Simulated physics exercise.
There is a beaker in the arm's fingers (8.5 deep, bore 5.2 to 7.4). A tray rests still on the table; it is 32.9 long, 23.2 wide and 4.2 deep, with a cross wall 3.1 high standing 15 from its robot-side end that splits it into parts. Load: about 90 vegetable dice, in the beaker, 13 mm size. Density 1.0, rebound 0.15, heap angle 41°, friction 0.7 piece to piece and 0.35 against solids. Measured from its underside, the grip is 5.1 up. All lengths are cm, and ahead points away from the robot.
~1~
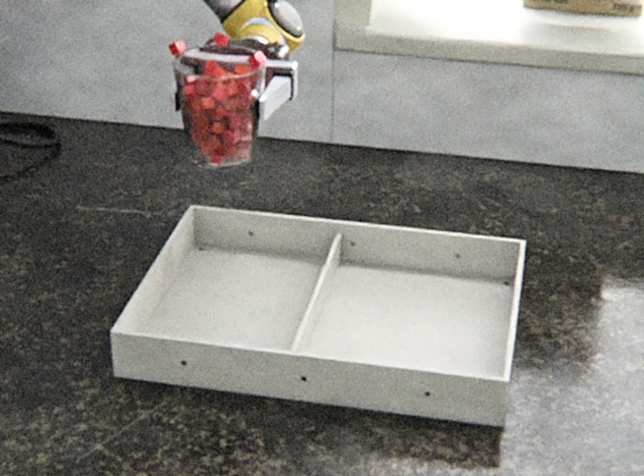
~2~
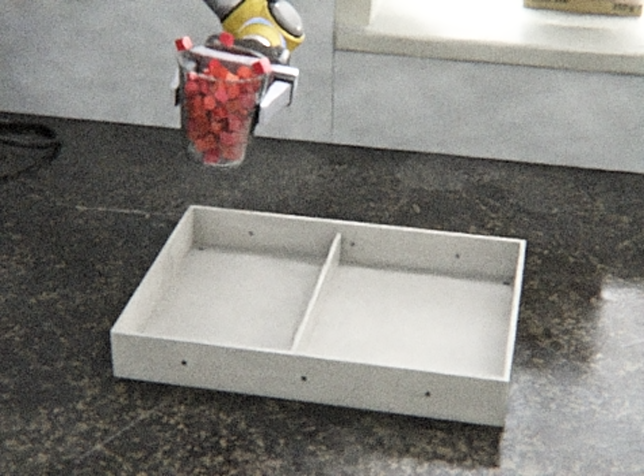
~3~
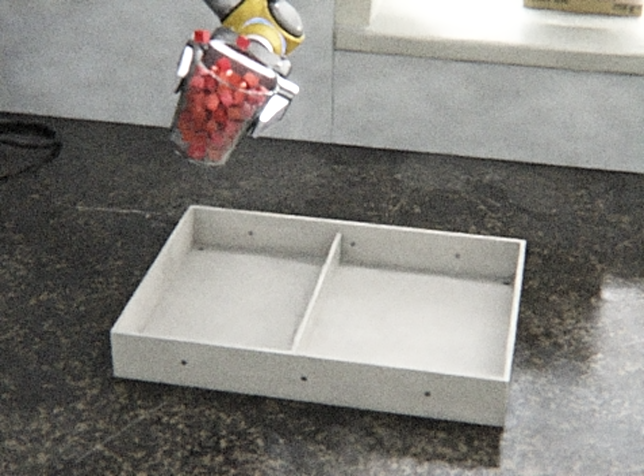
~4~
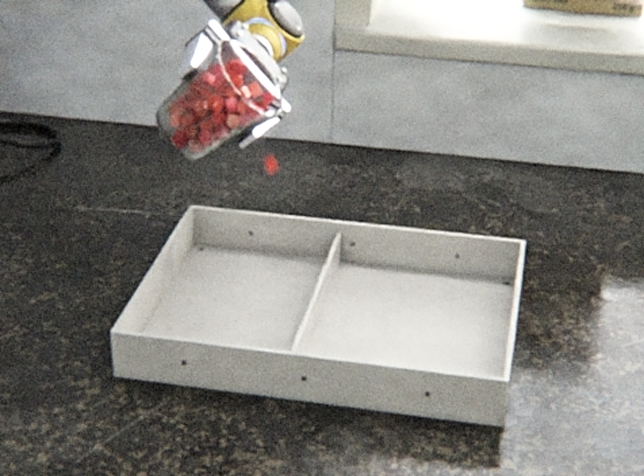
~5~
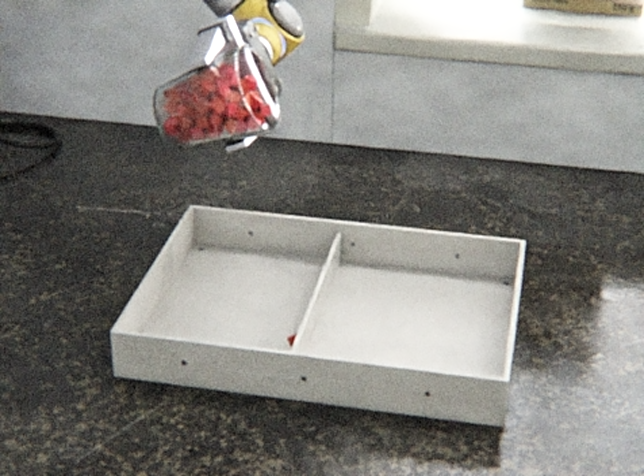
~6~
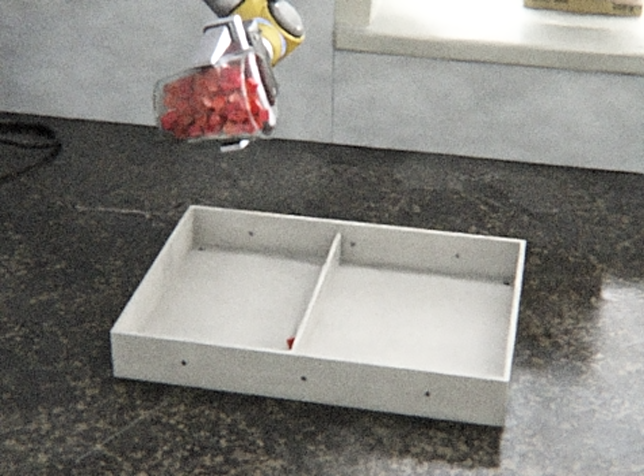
A clear beaker full of red cubes was tilted by a robot arm above a divided white tray until it lay almost sideways, and a single piece dropped into the tray beside the divider.
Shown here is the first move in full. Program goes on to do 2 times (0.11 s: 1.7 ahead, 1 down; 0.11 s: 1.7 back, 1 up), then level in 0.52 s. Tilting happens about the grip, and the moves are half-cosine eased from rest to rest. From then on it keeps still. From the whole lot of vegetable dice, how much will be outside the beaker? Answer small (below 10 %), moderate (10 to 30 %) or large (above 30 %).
It is moderate.
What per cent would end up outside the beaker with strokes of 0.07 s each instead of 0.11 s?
It would come to around 20 %.
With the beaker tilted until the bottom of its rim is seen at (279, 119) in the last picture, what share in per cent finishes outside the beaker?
Around 0 per cent of it.
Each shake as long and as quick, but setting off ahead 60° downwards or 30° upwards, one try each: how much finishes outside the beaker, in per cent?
Result: Approx. 0 % and 25 %, one try each.
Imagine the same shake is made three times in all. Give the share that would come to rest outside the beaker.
15 %.
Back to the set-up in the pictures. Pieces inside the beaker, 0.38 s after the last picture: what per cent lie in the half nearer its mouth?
My estimate is near 55 per cent.
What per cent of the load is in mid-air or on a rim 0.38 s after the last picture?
Roughly 4 per cent.
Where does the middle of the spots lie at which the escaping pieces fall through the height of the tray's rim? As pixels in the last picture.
Check roughly (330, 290) in the last picture.
Then, 0.38 s after the last picture, tilted 73° forward, highest piece 23 above the table; 84 in the beaker, 1 in the robot-side part, 1 in the far-side part, 4 in flight or on a rim.
Then, 0.77 s after the last picture, tilted 22° forward, highest piece 24 above the table; 77 in the beaker, 9 in the far-side part, 4 in the robot-side part.
Then, 1.16 s after the last picture, level, highest piece 24 above the table; 77 in the beaker, 9 in the far-side part, 4 in the robot-side part.
Then, 2.21 s after the last picture, level, highest piece 24 above the table; 77 in the beaker, 9 in the far-side part, 4 in the robot-side part.
Final count, 77 in the beaker, 9 in the far-side part, 4 in the robot-side part. That is 14 % outside the beaker.
